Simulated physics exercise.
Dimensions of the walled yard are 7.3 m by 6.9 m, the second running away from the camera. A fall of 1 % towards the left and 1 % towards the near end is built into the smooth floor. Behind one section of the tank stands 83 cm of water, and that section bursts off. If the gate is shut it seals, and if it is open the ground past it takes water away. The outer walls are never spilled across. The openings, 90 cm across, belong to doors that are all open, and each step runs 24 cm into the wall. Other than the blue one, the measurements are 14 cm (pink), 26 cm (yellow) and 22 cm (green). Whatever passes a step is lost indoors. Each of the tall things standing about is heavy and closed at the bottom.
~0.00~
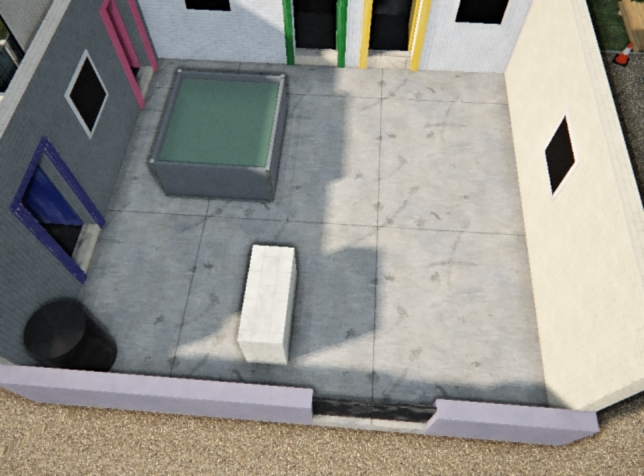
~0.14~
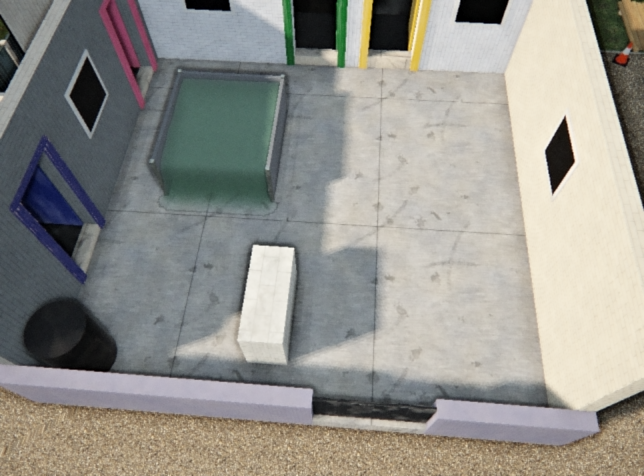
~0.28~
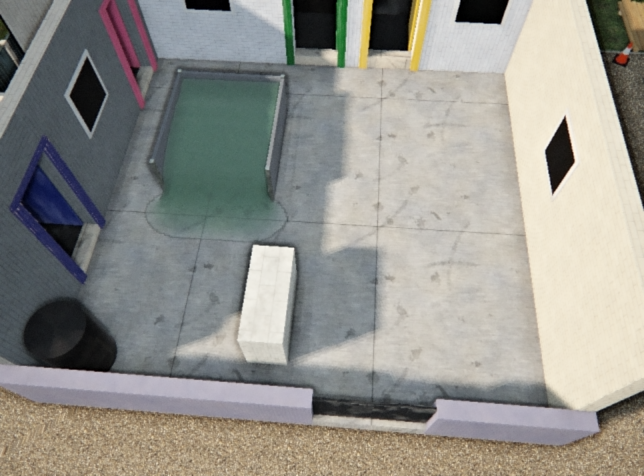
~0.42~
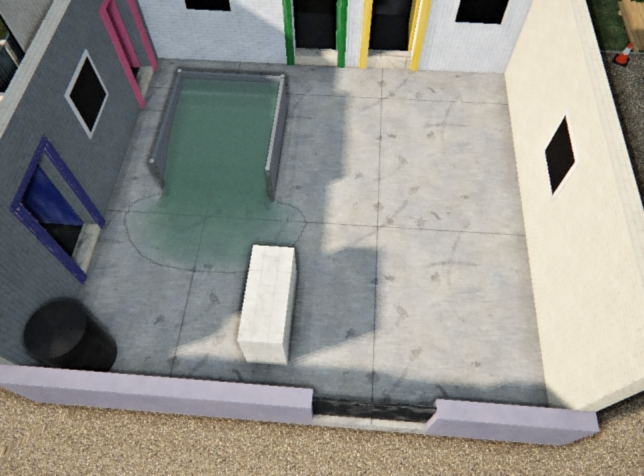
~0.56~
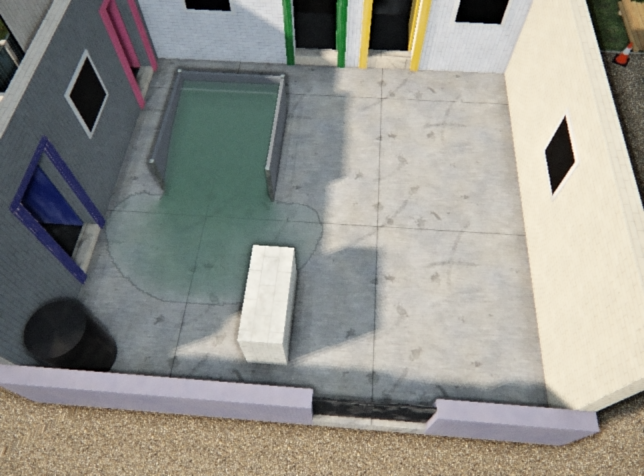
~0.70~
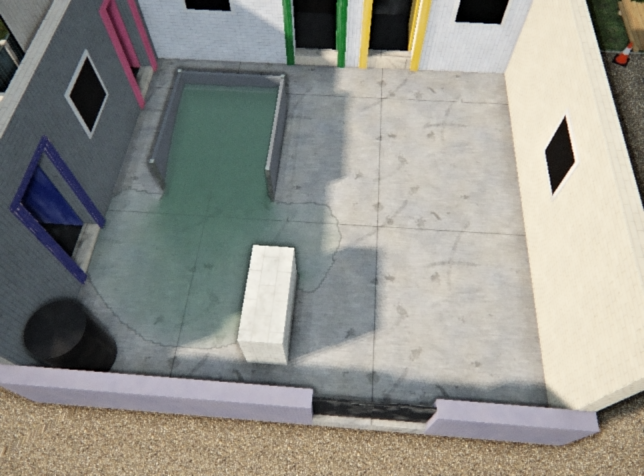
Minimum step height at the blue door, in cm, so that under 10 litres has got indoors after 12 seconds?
Approx. 20 cm.
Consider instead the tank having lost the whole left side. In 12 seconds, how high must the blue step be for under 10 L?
About 15 centimetres.
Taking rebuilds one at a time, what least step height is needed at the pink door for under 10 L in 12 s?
Pink: Roughly 13.0 cm.
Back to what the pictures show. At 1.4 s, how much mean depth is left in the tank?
It averages near 38 cm.
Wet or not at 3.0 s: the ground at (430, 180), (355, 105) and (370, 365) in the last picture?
1: Unwetted; 2: Unwetted; 3: Awash.
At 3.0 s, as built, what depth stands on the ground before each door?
Centimetres: Pink = 0, blue = 21, yellow = 0, green = 0.
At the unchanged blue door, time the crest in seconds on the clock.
That happens close to 3.4 s on the clock.
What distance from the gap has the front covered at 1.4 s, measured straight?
The front is some 4.0 m out.
After 1.4 s water covers 25 % of the floor, deepest (46 cm) near (218, 395); 18 cm at the blue door, 0 litres in over its 16 cm step.
After 3.0 s water covers 50 % of the floor, deepest (41 cm) near (251, 337); 21 cm at the blue door, 3 litres in over its 16 cm step.
After 12.0 s water covers 100 % of the floor, deepest (11 cm) near (87, 273); 10 cm at the blue door, 37 litres in over its 16 cm step.
At the blue door as built, the water arrived by 0.7 s and peaked near 23 cm at 3.4 s.
With a step of 18 cm, 20 litres would have come in within the 12 s; with 24.5 cm, 1 litre. So under 10 litres takes about 20 cm.
